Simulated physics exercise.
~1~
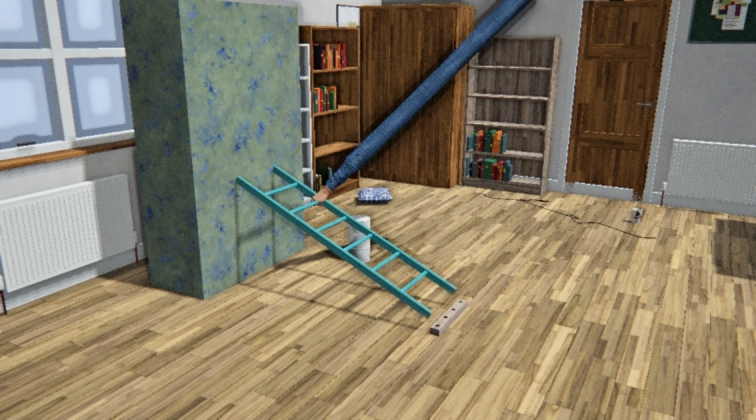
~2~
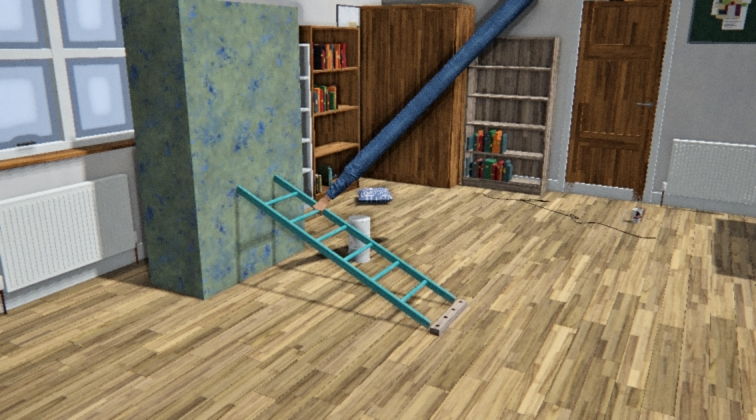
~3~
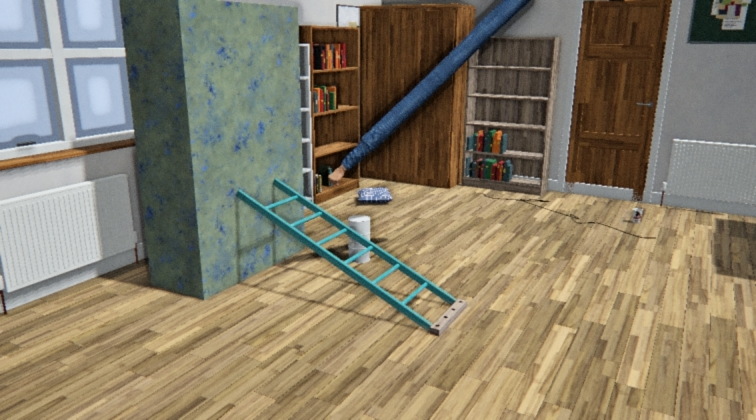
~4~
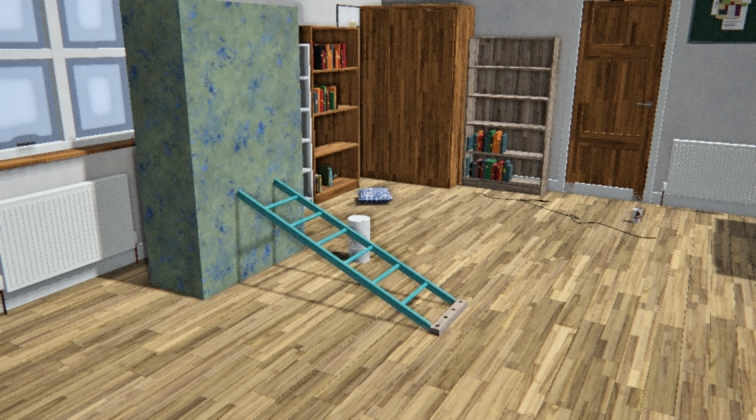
A turquoise ladder is lowered against a batten, the hand withdraws, and it stays slanted.
